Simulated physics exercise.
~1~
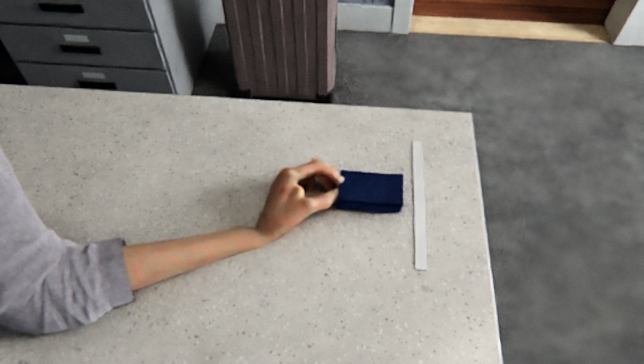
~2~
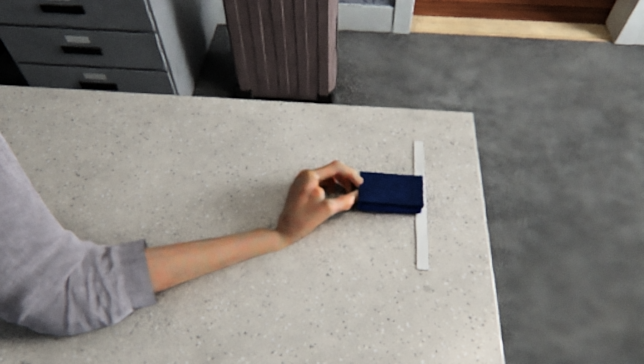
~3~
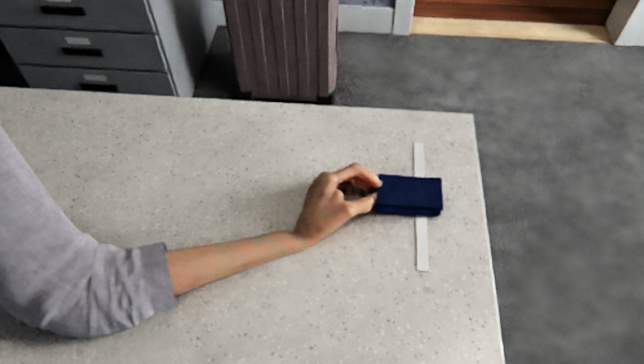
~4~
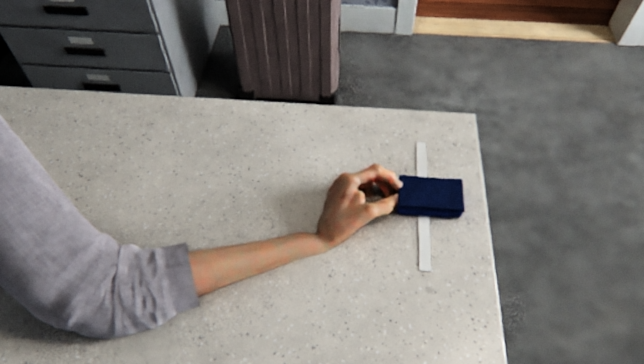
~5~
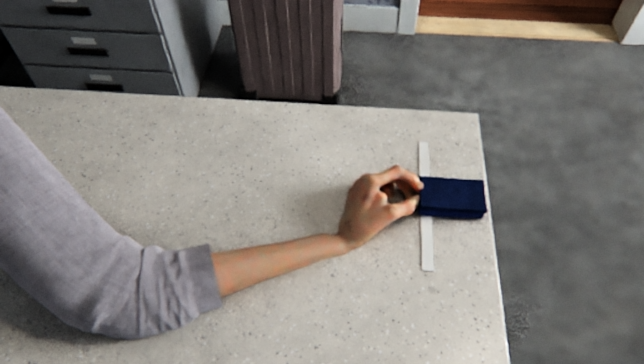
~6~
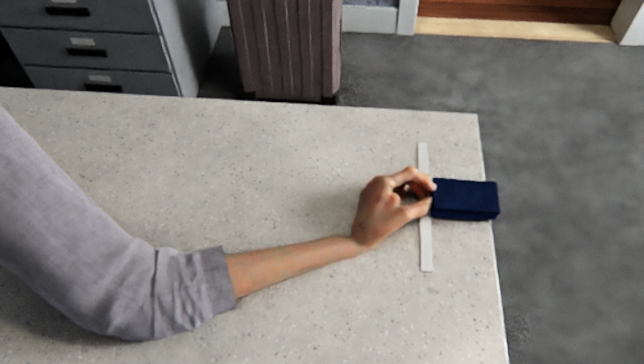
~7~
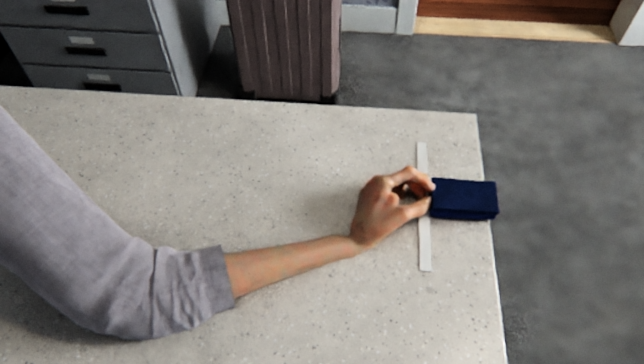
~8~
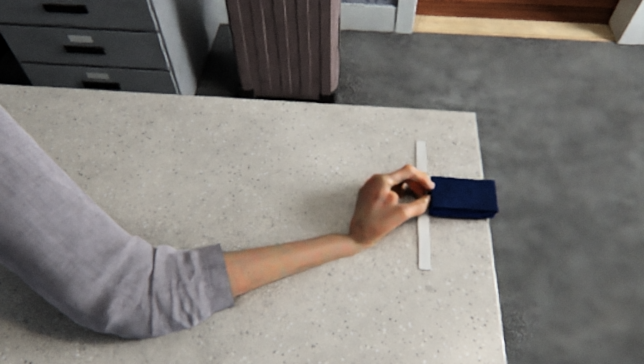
Hand pushing a blue sponge rightward across a tape strip, then stopping with it jutting over the table's edge, still held.
